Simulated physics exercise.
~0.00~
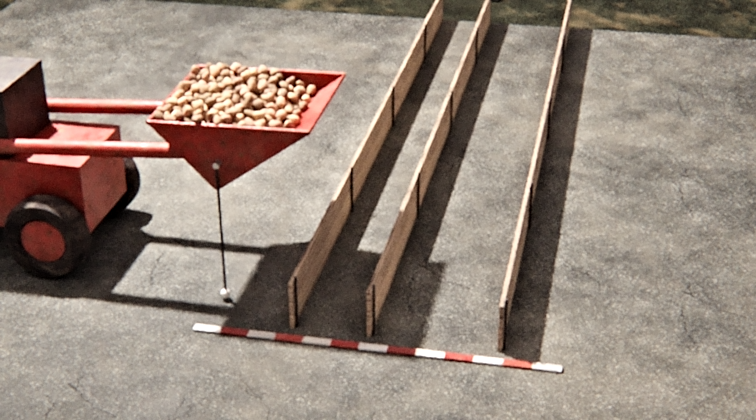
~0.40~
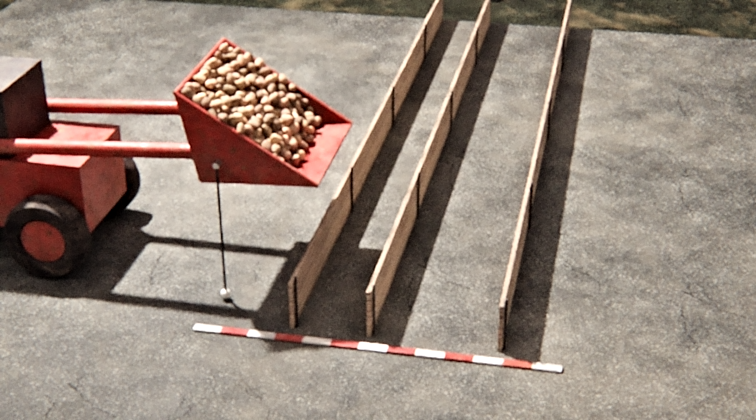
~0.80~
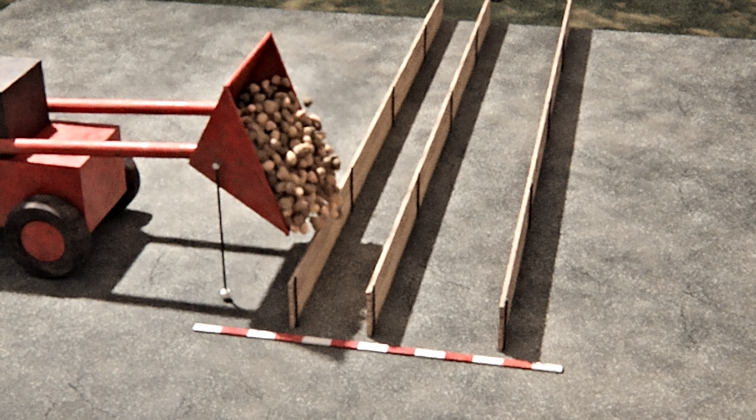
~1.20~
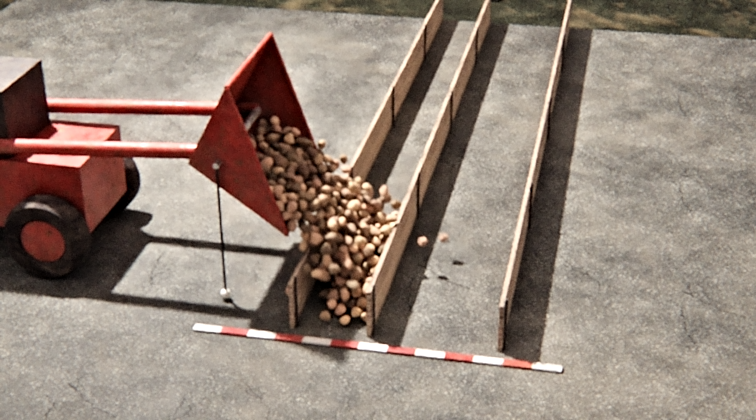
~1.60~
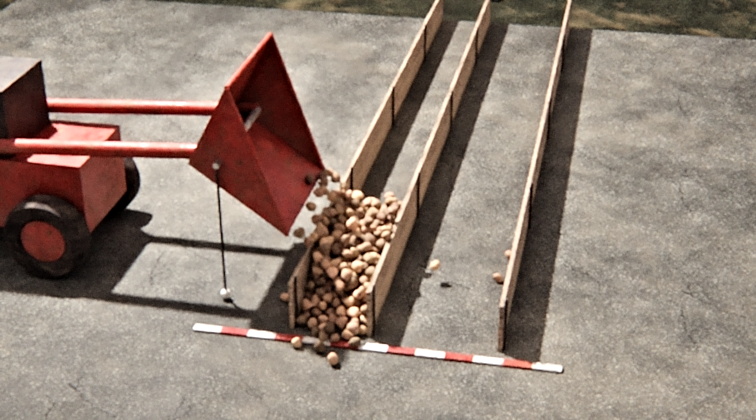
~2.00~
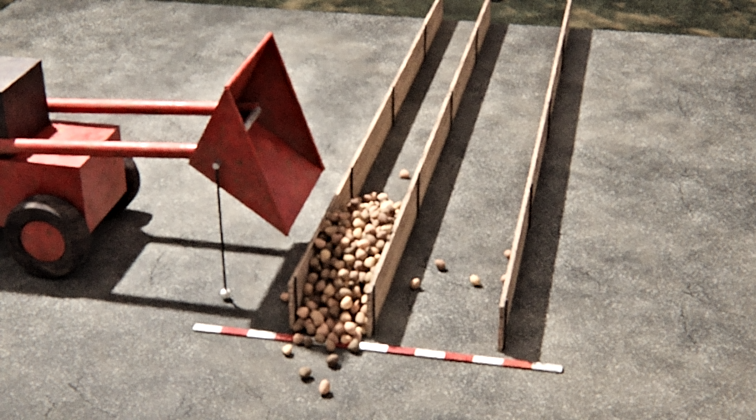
At first, a red loader on the left holds out a raised bucket heaped with small, rounded, tan stones, beside three long upright boards that form two bays on grey ground. The bucket tips forward to the right, and the heap slides toward its lower edge. As it tilts steeply, the stones begin to spill over the nearest board. They pour into the near bay, while a few bounce across into the far bay. Finally the emptied bucket hangs still, with nearly all the stones piled in the near bay and a few strays scattered around the striped staff and boards.
